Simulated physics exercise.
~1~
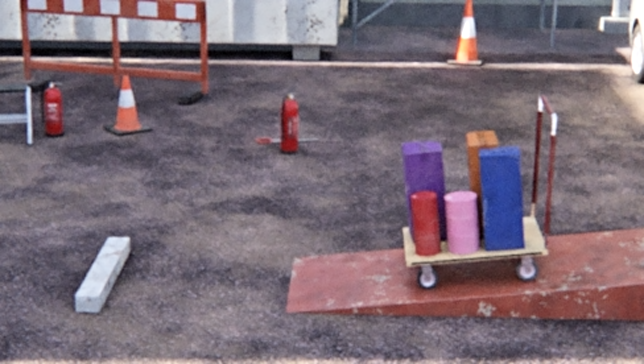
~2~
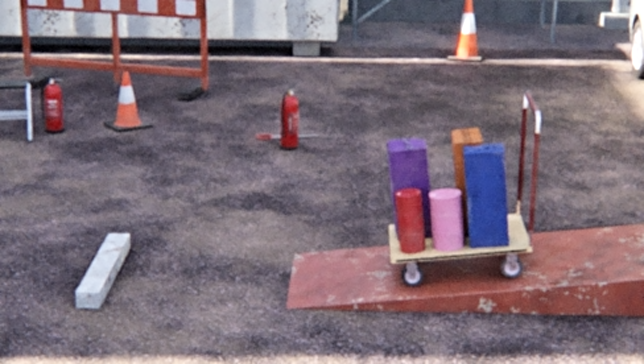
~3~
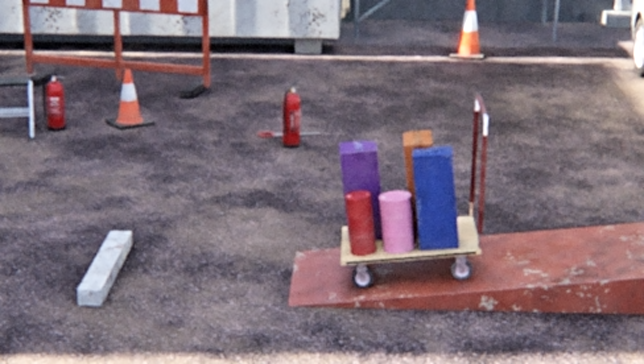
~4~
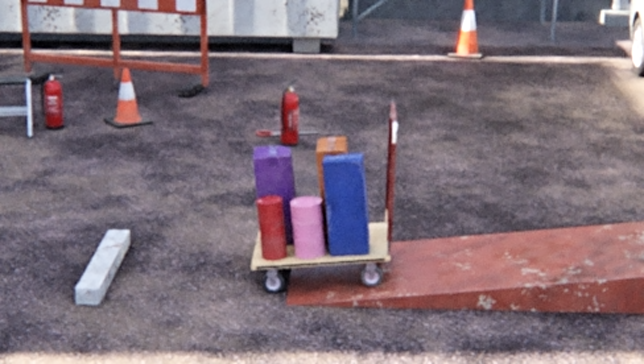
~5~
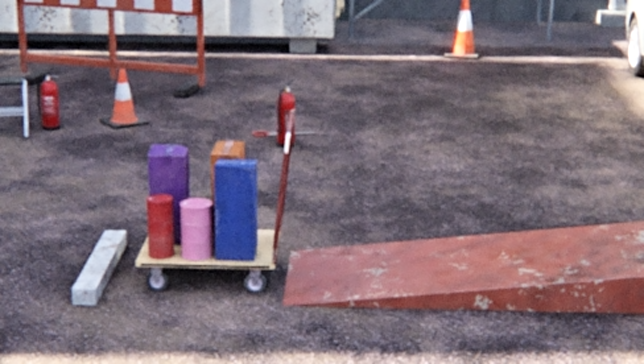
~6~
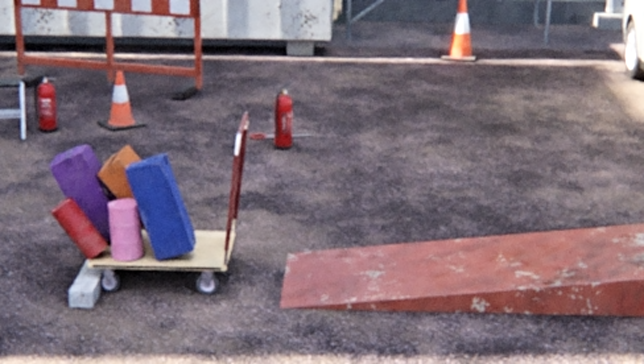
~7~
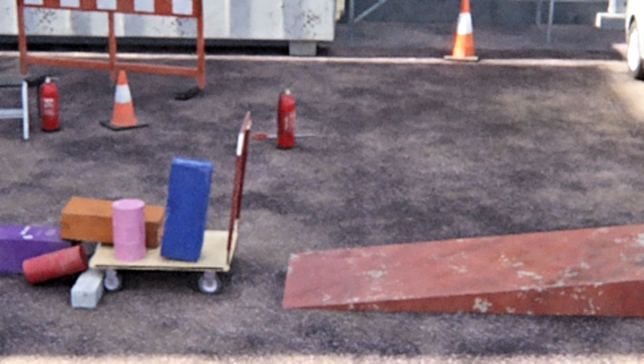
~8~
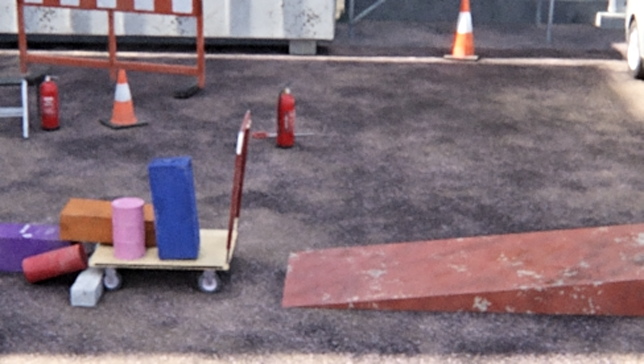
A flatbed trolley carrying purple, orange and blue boxes with a red and a pink canister rolls left down a low red ramp, seen from the side across a paved yard. Behind it stand traffic cones, red extinguishers and a striped barrier. It leaves the ramp, crosses the flat ground and stops against a pale kerb block at left. The load tips forward, and the purple box and red canister topple off onto the ground. The orange box falls on its side at the deck's front, while the blue box rocks back upright beside the standing pink canister.
